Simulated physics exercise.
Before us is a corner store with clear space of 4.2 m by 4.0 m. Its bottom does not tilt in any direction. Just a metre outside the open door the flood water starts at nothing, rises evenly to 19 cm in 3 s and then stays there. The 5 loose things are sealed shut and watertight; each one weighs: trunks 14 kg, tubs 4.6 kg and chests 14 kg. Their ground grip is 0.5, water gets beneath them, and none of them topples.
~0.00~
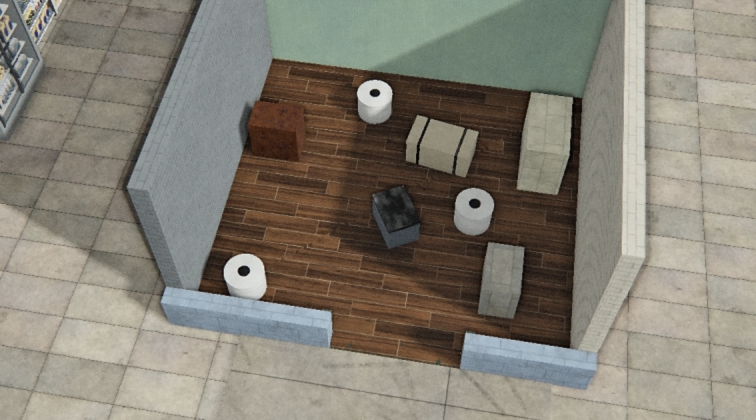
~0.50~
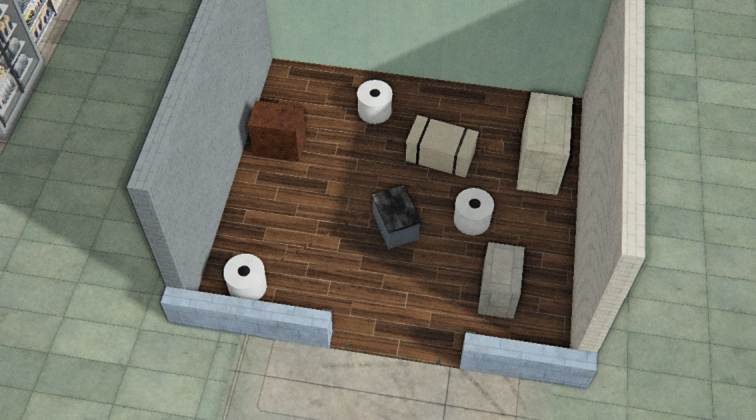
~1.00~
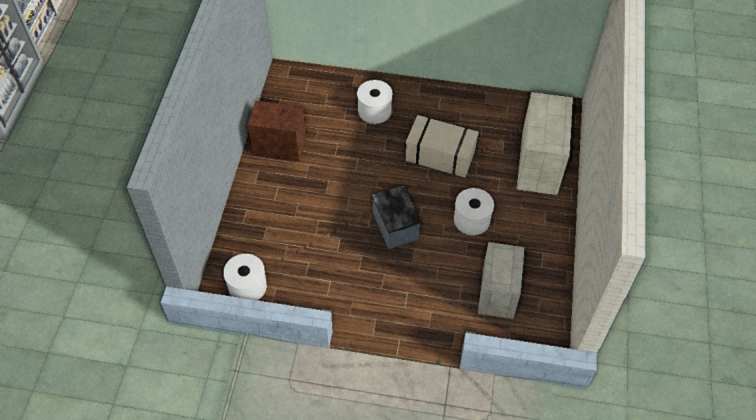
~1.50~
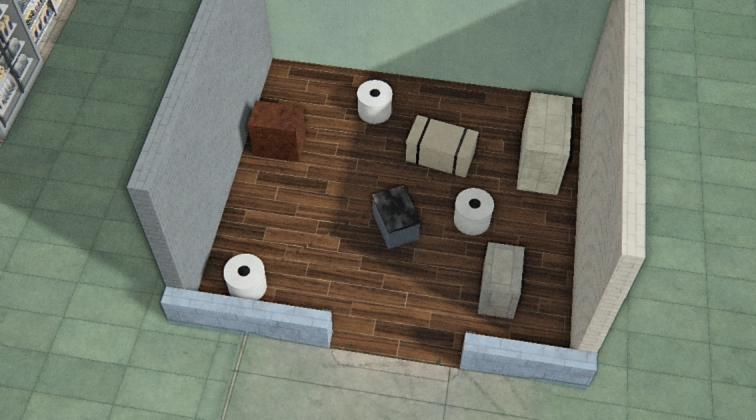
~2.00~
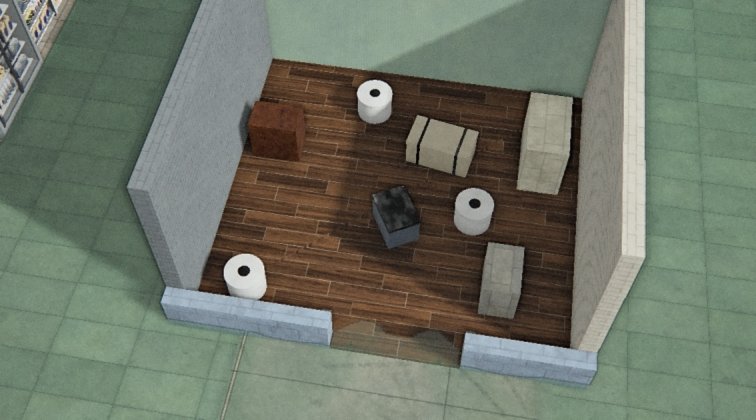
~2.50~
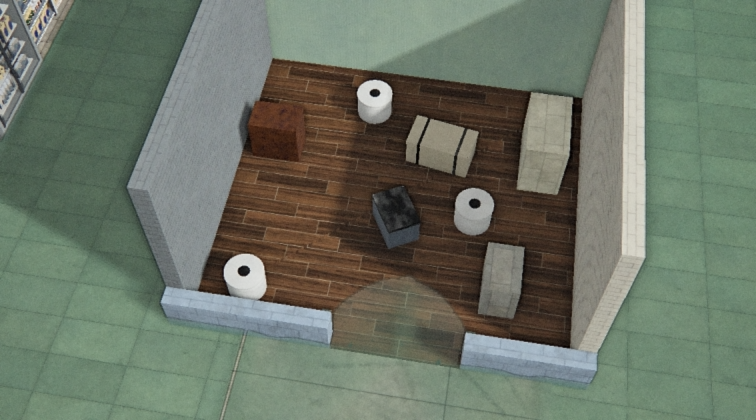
Clear water spreads through the front gap onto the wooden floor while the objects stay still.
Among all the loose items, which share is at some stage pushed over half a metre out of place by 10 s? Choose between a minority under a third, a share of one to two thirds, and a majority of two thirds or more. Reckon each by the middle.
A majority of two thirds or more.
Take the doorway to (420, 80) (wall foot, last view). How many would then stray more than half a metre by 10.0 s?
Result: 5 of them.
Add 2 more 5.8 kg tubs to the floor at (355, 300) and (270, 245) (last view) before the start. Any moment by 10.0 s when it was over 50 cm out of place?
So the first ends up beyond that distance while the second ends up within that distance.
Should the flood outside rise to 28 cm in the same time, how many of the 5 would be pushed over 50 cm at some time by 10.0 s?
It would come to 5 of them.
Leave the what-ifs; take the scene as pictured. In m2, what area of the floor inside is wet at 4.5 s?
Roughly 7.5 m2 of it is wet.
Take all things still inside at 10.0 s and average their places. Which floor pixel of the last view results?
(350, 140).
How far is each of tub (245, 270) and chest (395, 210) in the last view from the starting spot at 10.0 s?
Shifts: 10 cm / 200 cm.
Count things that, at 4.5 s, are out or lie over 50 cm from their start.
By then the count is 2.
After 3.5 s 0 of 5 are over 50 cm from their spots; 0 afloat.
After 4.5 s 2 of 5 are over 50 cm from their spots; 0 afloat.
After 7.0 s 4 of 5 are over 50 cm from their spots; 3 afloat.
After 10.0 s 4 of 5 are over 50 cm from their spots, and 4 have been at some point; 5 afloat.
